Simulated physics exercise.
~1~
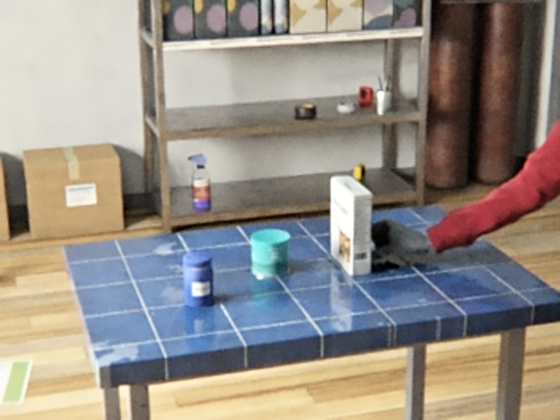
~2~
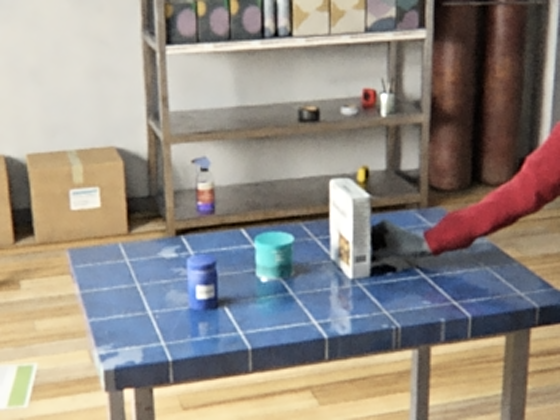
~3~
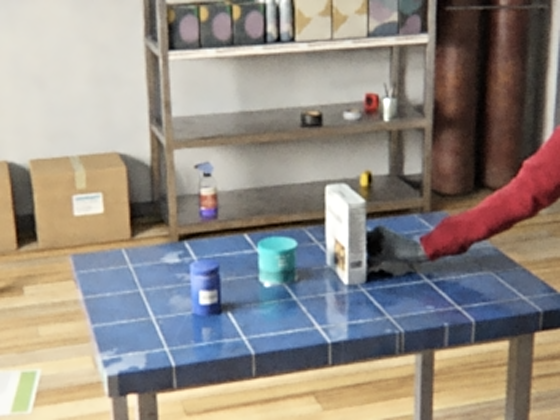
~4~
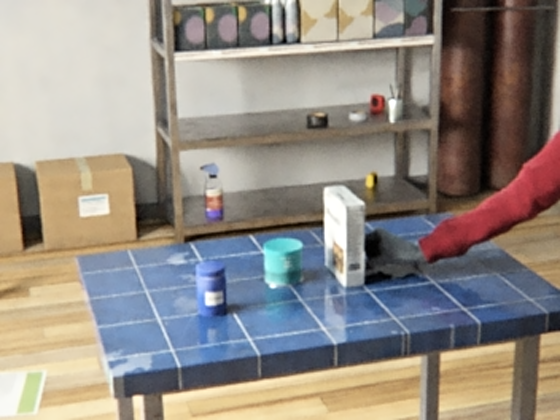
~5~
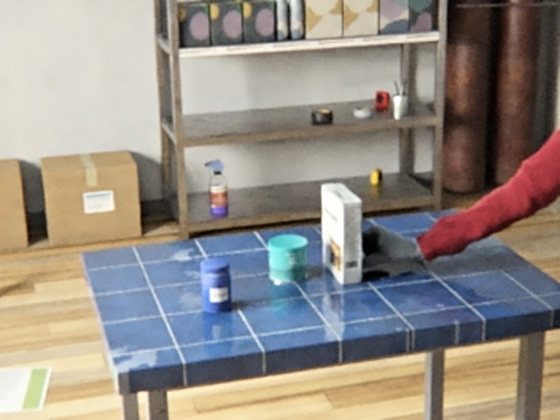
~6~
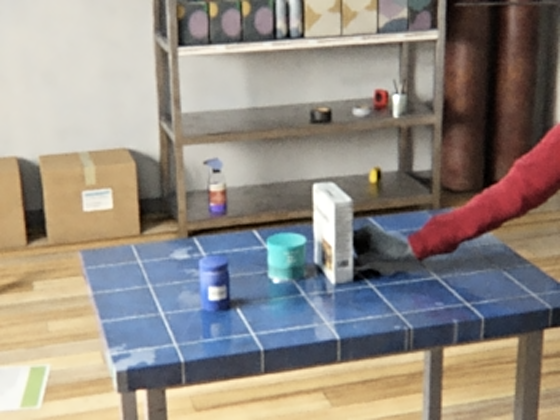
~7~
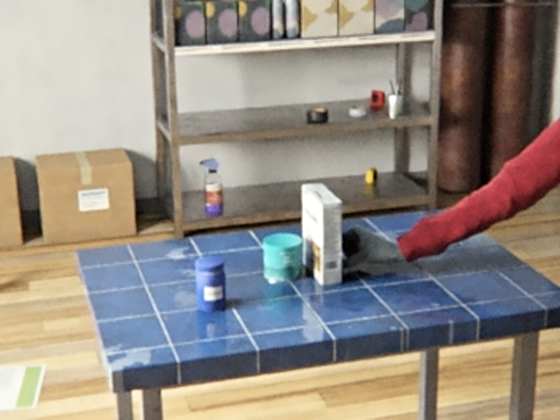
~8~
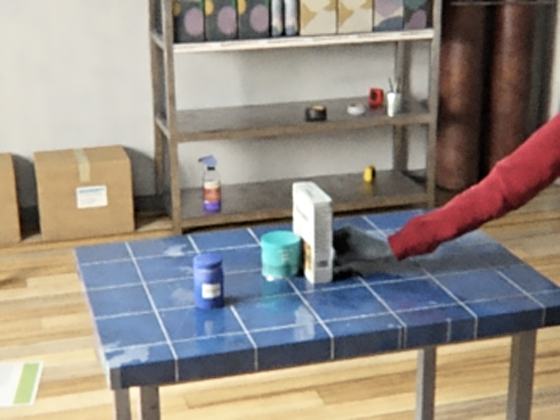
A gloved hand at the end of a red sleeve slowly pushed a white packet left across a blue tiled table, sliding it a short way toward a turquoise tin. The packet ended still upright beside the tin, with a blue jar standing nearby.
